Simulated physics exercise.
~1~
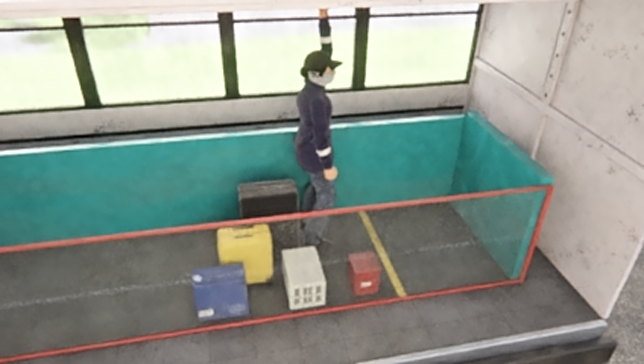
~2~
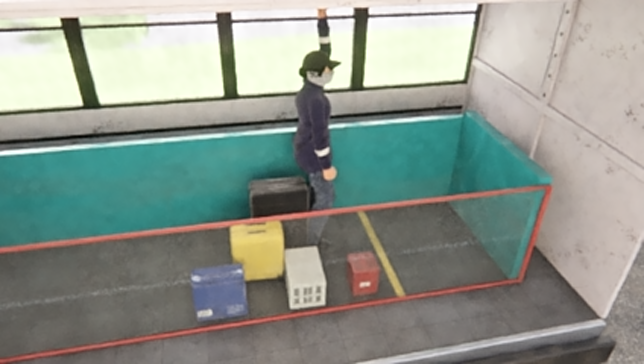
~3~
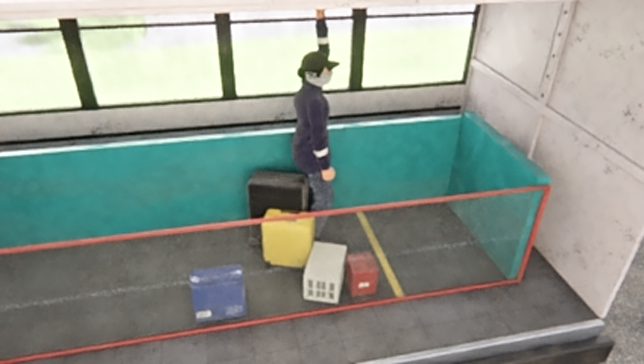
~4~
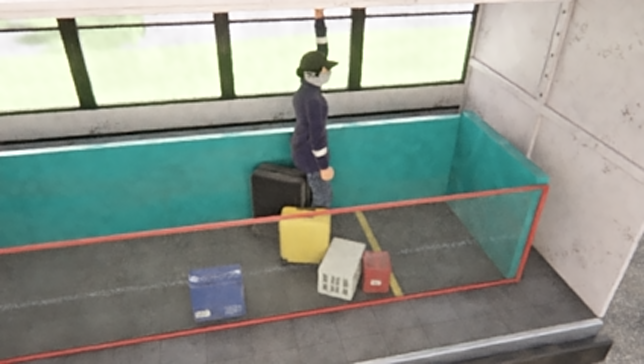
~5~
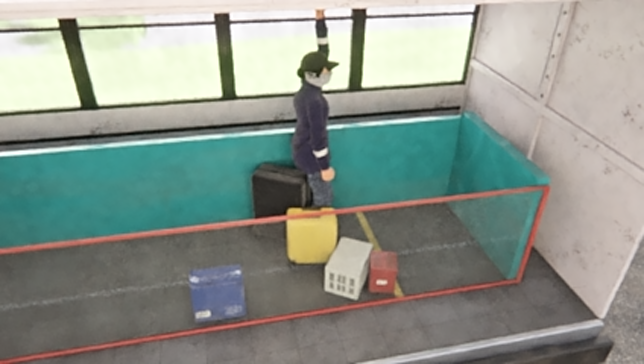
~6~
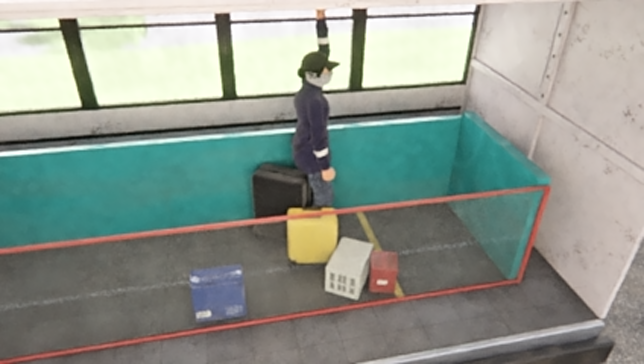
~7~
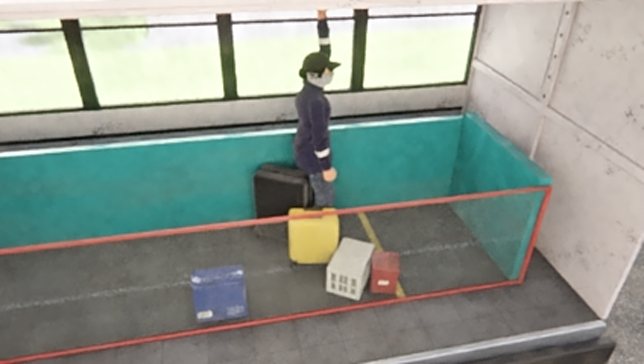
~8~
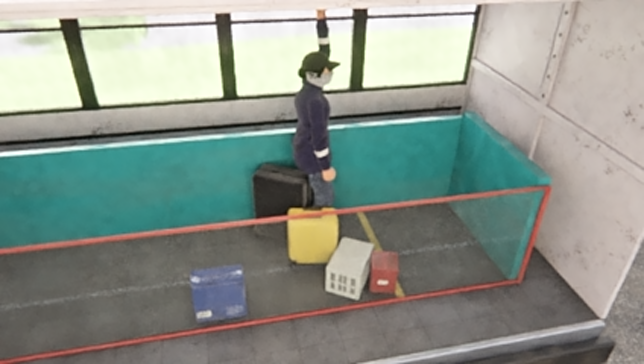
A yellow case slides right across a shuttle's floor, followed by a white crate that nudges up against a red tub and shifts it right, while a black case settles beside a standing passenger gripping the rail. The blue carton stays put, and all the luggage stops short of the yellow line.
